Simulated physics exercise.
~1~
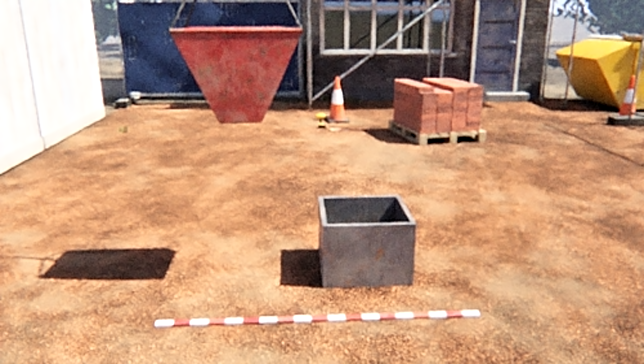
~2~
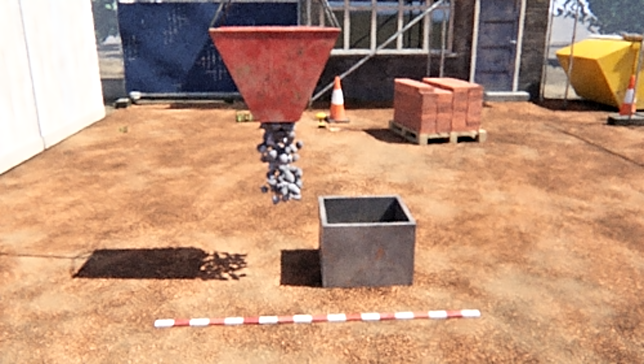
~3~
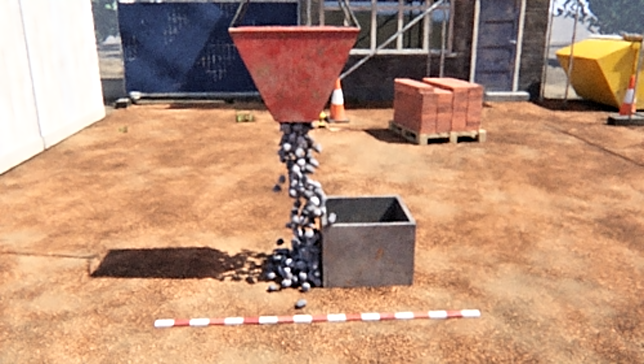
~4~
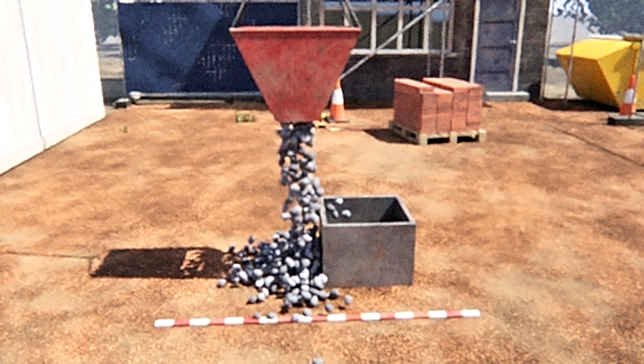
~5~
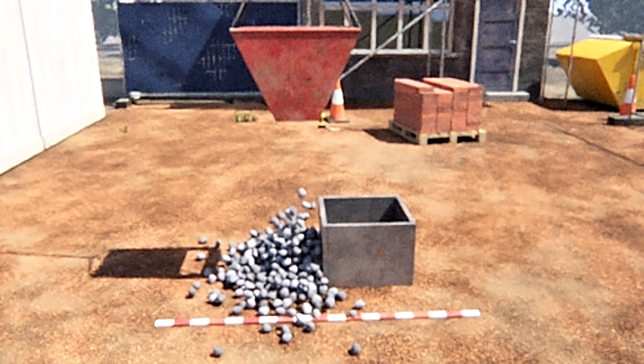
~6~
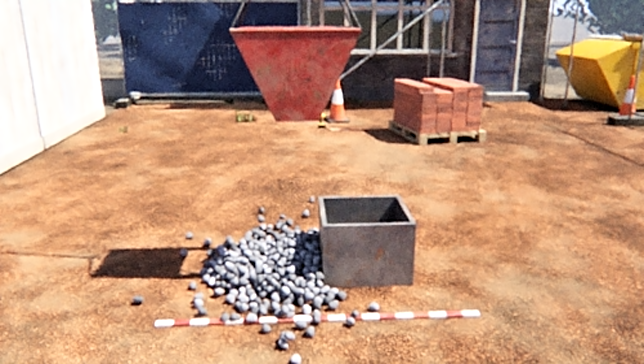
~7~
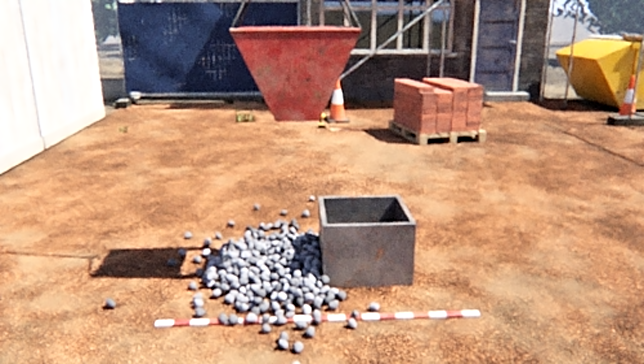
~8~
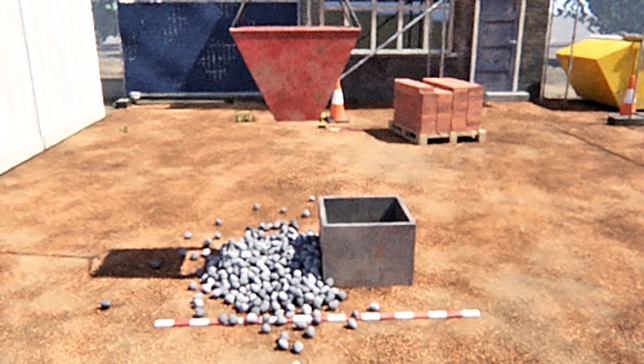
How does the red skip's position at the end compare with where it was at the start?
At the end the red skip hangs a short way farther right than it did at the start, so it is closer to the grey bin but still to the left of it.
